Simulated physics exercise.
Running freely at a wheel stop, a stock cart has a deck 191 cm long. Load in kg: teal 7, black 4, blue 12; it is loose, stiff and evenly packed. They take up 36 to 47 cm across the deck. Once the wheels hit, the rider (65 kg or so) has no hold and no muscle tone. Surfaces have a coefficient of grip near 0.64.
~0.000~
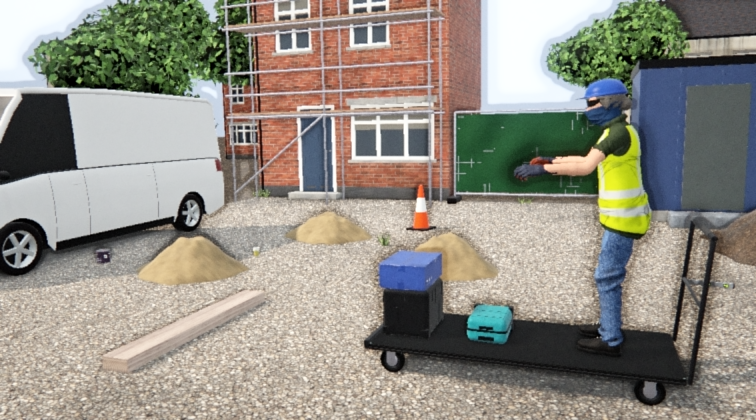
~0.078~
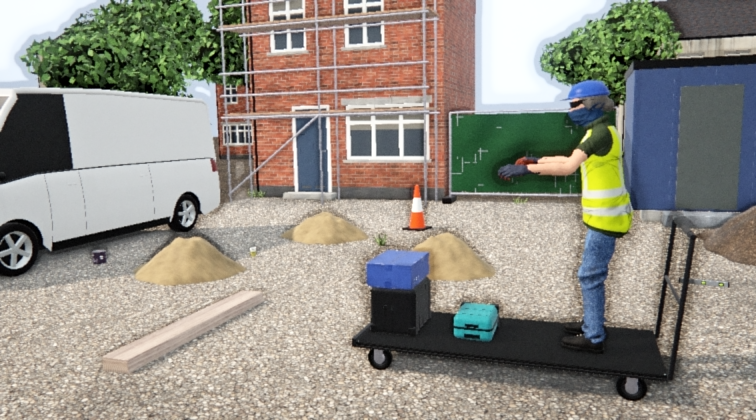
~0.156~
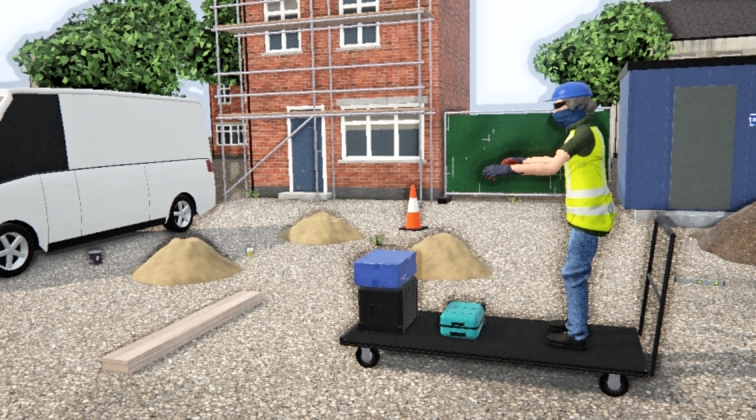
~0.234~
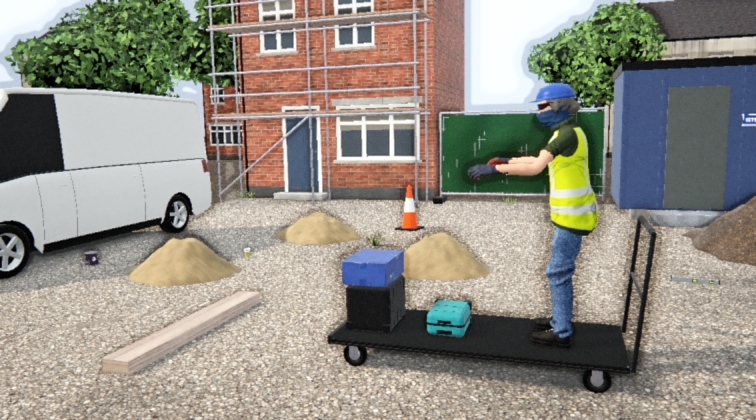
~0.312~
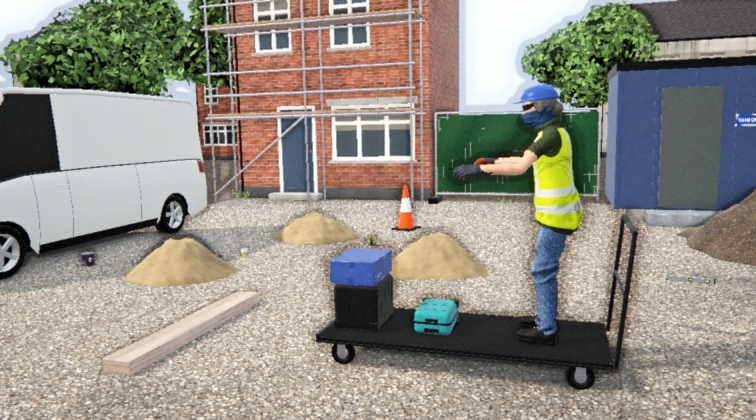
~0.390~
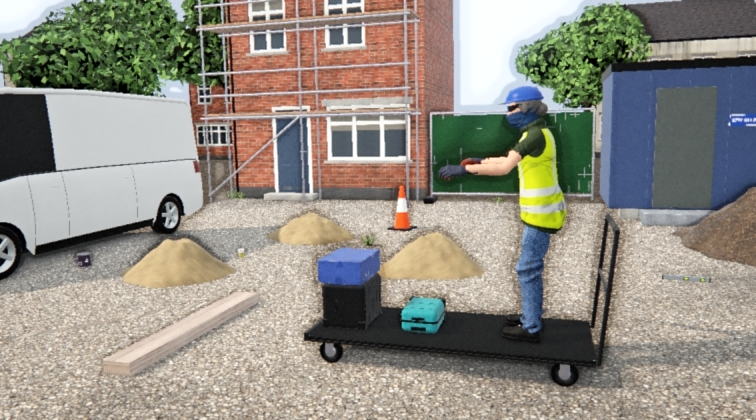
On a gravel building site, in front of a scaffolded brick house and a parked white van, a flat black cart rolls slowly left past sand piles. A worker in a blue helmet and yellow vest stands on it, arms held forward, while the stacked cases and teal case ride along.
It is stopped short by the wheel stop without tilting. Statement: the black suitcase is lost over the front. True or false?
True.
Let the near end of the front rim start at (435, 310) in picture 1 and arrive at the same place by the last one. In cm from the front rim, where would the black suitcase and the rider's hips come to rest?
Rest positions: Black 40 cm past rim; hips 60 cm behind rim.
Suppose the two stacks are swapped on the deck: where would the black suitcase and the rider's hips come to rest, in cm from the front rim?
In that case the black one ends 50 cm behind the front rim and the hips 130 cm behind it.
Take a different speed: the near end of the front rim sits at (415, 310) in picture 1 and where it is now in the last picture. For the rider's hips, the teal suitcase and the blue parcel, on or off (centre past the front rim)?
Hips - kept, teal - kept, blue - dropped.
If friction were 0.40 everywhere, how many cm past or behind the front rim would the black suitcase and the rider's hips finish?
Black 40 past, hips 120 behind.
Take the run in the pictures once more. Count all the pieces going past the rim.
Count: 2.
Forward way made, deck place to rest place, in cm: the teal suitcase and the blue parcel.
Teal 15 cm forward, blue 65 cm forward.
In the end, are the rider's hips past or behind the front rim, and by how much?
Roughly 130 cm behind the rim.
After 1.33 s the deck stops.
After 1.58 s the black suitcase is 13 cm behind the rim, tilted 25°, near (206, 283) in the last picture's view.
After 1.88 s the black suitcase is 1 cm behind the rim, tilted 55°, near (193, 281) in the last picture's view.
After 2.33 s the black suitcase is 15 cm past the rim, tilted 115°, near (178, 292) in the last picture's view.
At rest, 2.9 s, past the rim, black suitcase and blue parcel; behind it, teal suitcase and the rider's hips.
